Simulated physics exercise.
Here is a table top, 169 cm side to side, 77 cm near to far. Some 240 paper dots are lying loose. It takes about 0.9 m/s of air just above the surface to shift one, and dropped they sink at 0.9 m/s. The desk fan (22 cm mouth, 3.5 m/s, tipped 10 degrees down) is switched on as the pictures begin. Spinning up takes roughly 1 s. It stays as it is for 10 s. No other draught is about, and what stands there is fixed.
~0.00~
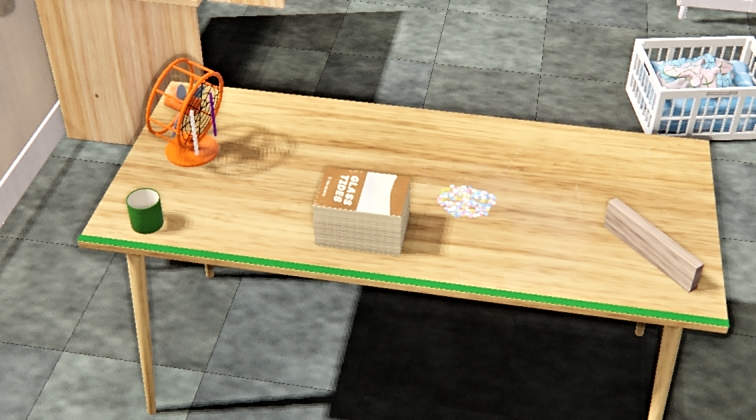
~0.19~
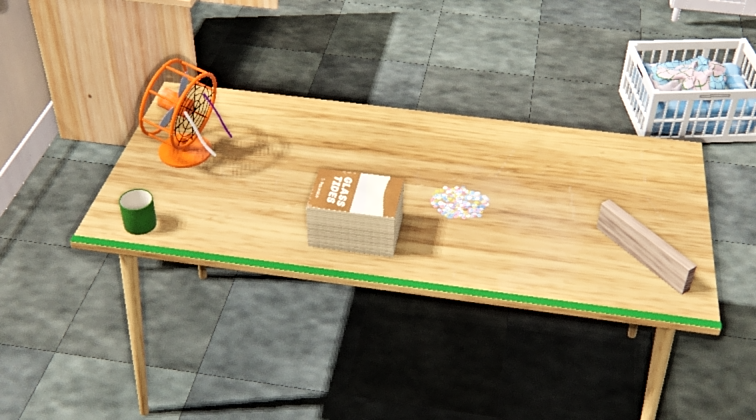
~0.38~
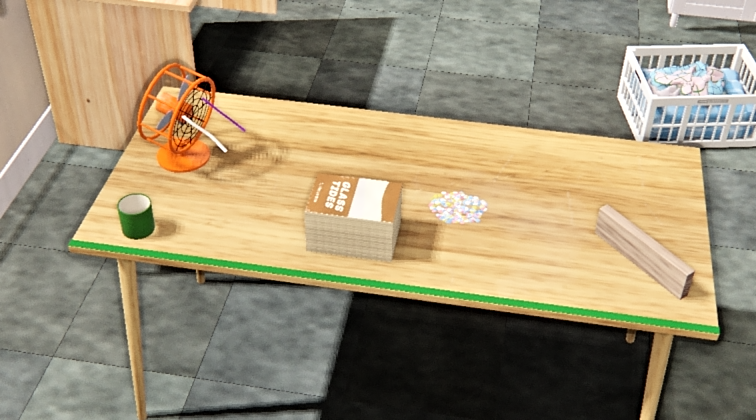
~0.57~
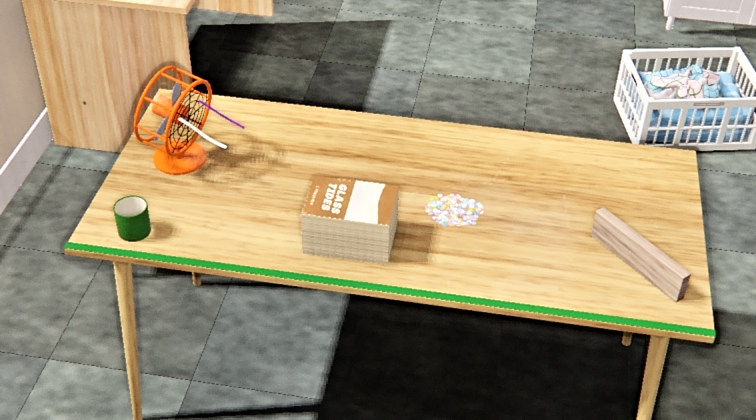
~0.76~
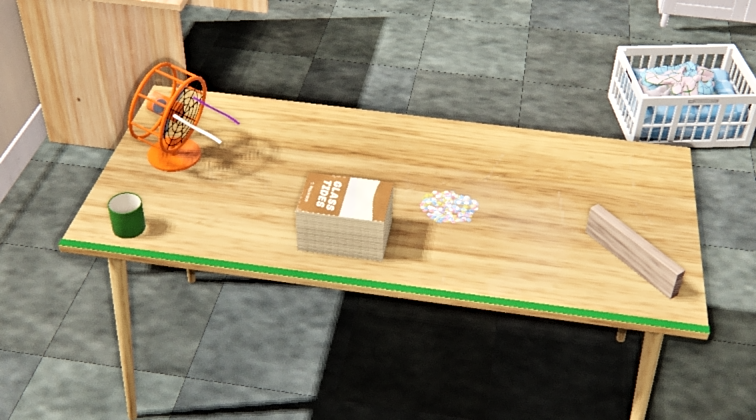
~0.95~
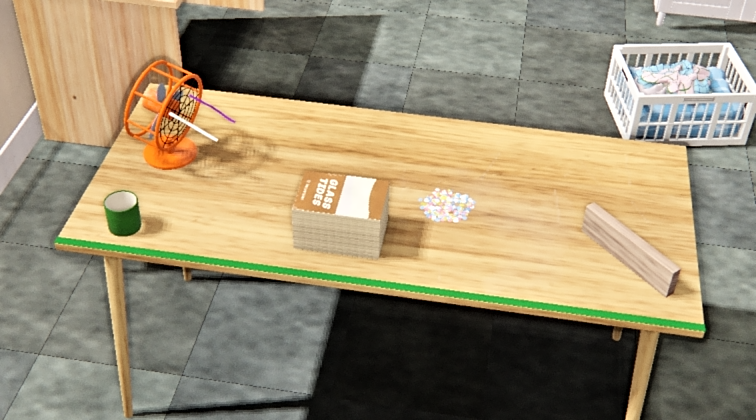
The clip opens on a wooden table with an orange desk fan, a green cup, a thick book, a patch of pale paper dots and a board. The fan's streamers lift and stream toward the right while the view shifts slightly. The dots lie still until, at the end, a few shift slightly.
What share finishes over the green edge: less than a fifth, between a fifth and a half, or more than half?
Of the paper dots, from a fifth to a half end over the green edge.
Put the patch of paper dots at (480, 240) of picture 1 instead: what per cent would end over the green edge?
Then about 70 %.
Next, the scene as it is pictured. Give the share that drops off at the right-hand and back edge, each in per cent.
About 60 % right-hand, 0 % back.
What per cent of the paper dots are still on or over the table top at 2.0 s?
About 10 %.
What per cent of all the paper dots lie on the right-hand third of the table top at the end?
About 0 %.
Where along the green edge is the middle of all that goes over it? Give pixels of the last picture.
Around (634, 322).
After 2.0 s, 30 % are on the move or not yet settled, 23 % are over the green edge.
After 3.2 s, 2 % are on the move or not yet settled, 30 % are over the green edge.
After 5.5 s, 0 % are on the move or not yet settled, 30 % are over the green edge.
After 10.0 s, at the end, 31 % are over the green edge.
